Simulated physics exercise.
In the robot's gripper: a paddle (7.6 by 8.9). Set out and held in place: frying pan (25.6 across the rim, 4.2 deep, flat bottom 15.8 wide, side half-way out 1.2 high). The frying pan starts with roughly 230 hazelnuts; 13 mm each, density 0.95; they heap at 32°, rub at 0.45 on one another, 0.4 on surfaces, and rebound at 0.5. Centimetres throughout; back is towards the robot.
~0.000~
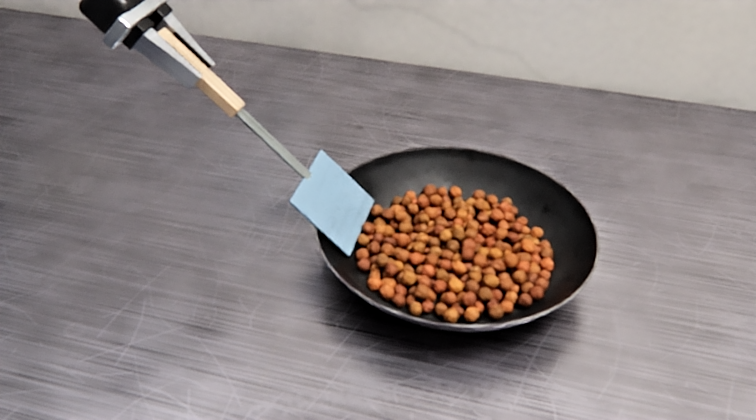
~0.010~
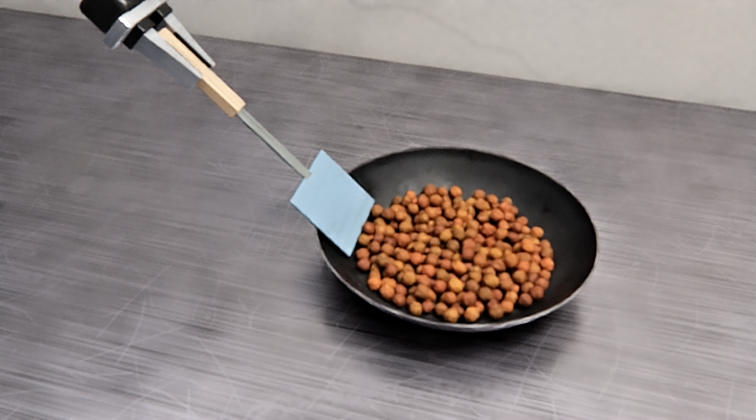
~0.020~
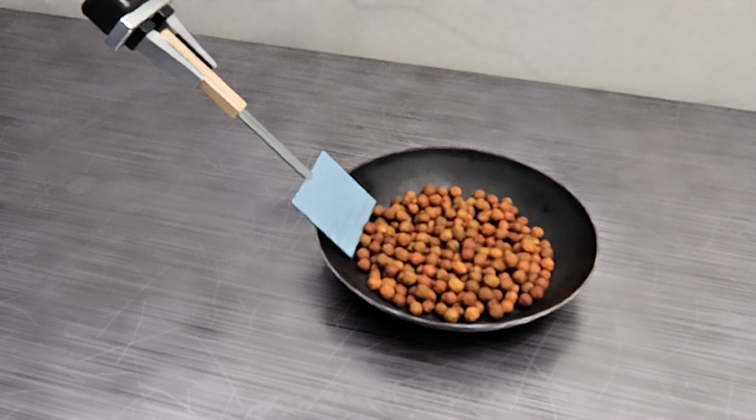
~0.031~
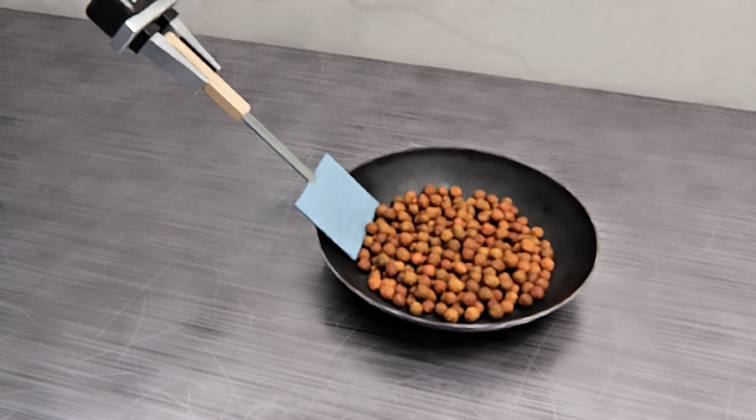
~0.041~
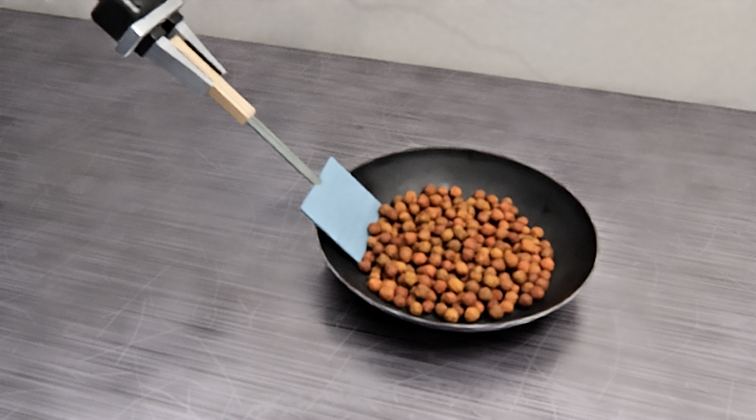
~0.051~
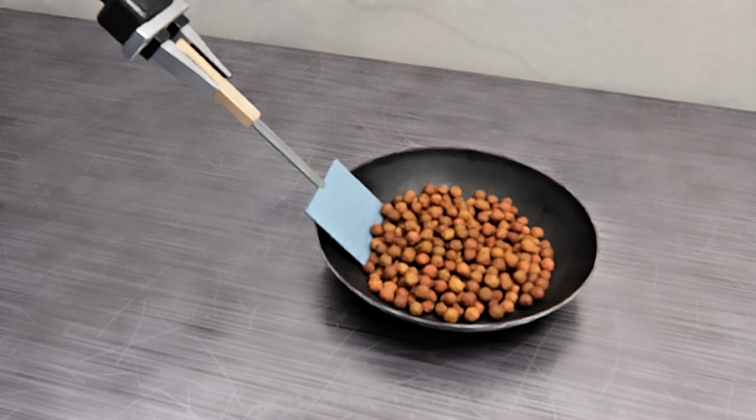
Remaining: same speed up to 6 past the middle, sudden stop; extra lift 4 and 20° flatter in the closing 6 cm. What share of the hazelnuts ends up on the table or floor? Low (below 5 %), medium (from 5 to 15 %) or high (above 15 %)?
On the table or floor the share is low, below 5 %.
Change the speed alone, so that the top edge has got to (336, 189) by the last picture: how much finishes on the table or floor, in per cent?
Some 10 per cent.
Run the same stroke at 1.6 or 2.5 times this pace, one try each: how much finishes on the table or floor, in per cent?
About 0 and 10 per cent.
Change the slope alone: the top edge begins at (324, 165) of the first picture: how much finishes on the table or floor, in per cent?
About 0 per cent.
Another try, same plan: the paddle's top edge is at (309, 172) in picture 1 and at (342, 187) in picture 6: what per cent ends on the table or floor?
Some 10 per cent.
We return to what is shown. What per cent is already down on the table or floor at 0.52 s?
Roughly 0 per cent.
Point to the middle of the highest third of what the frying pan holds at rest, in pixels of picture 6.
Around (536, 252).
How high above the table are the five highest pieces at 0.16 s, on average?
Some 3 cm.
After 0.16 s, sloping 43°, highest piece 3 above the table; 234 in the frying pan.
After 0.27 s, sloping 35°, highest piece 5 above the table; 234 in the frying pan.
After 0.52 s, sloping 23°, highest piece 5 above the table; 234 in the frying pan.
After 1.57 s, sloping 23°, highest piece 4 above the table; 234 in the frying pan.
In the end, 234 in the frying pan. That is 0 % on the table or floor.
